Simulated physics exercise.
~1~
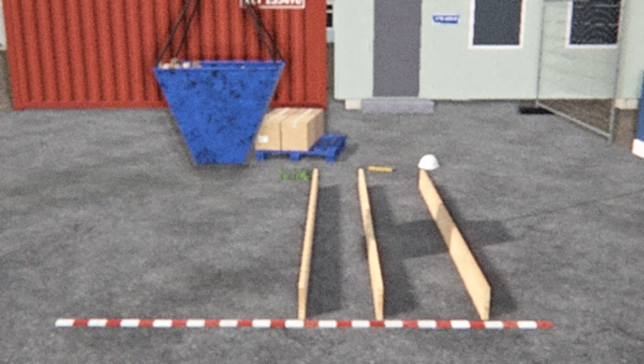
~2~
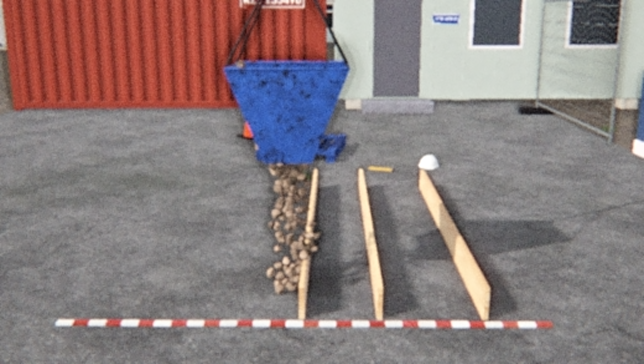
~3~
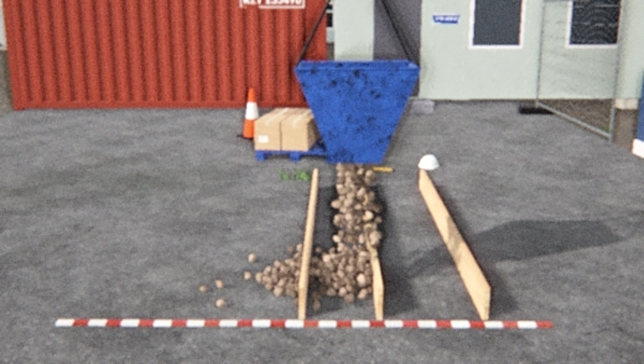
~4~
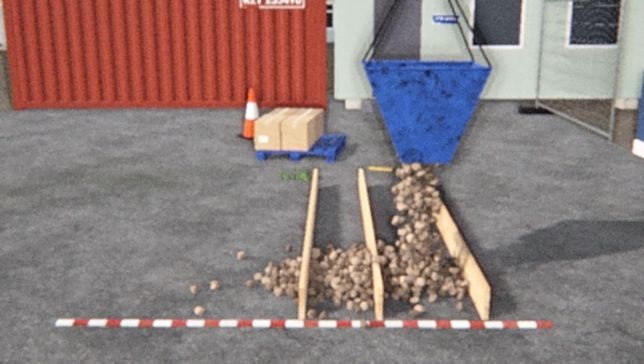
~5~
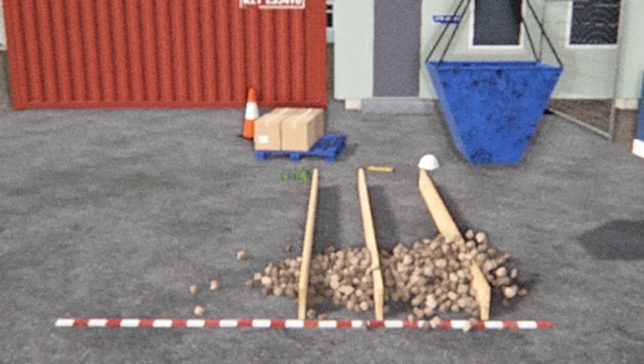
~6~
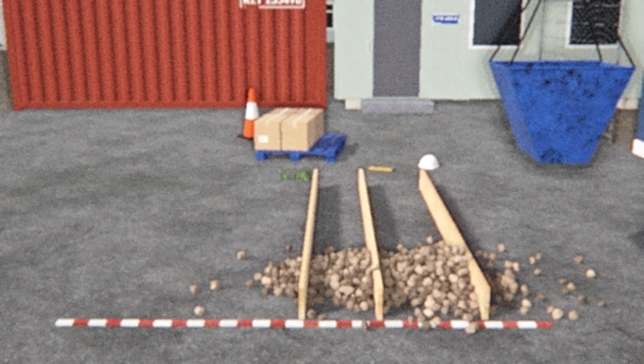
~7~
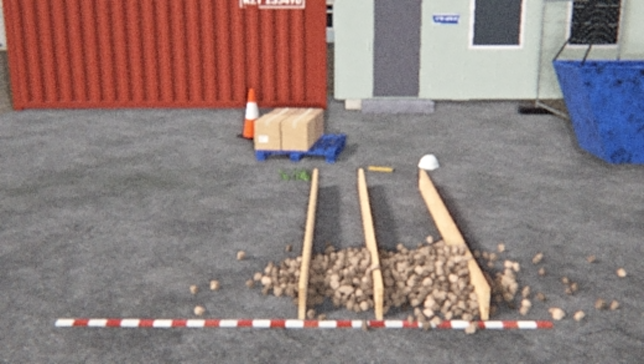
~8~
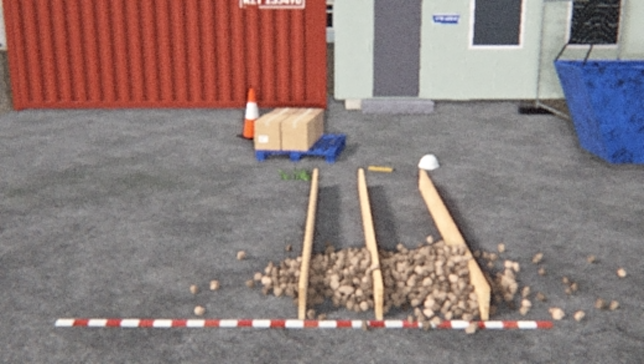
In this clip, a blue skip moves rightwards over a paved yard, pouring brown stones from its bottom across three wooden planks, then stops at the right edge; the stones lie heaped between the planks, most in the right bay, with some scattered outside on both sides.
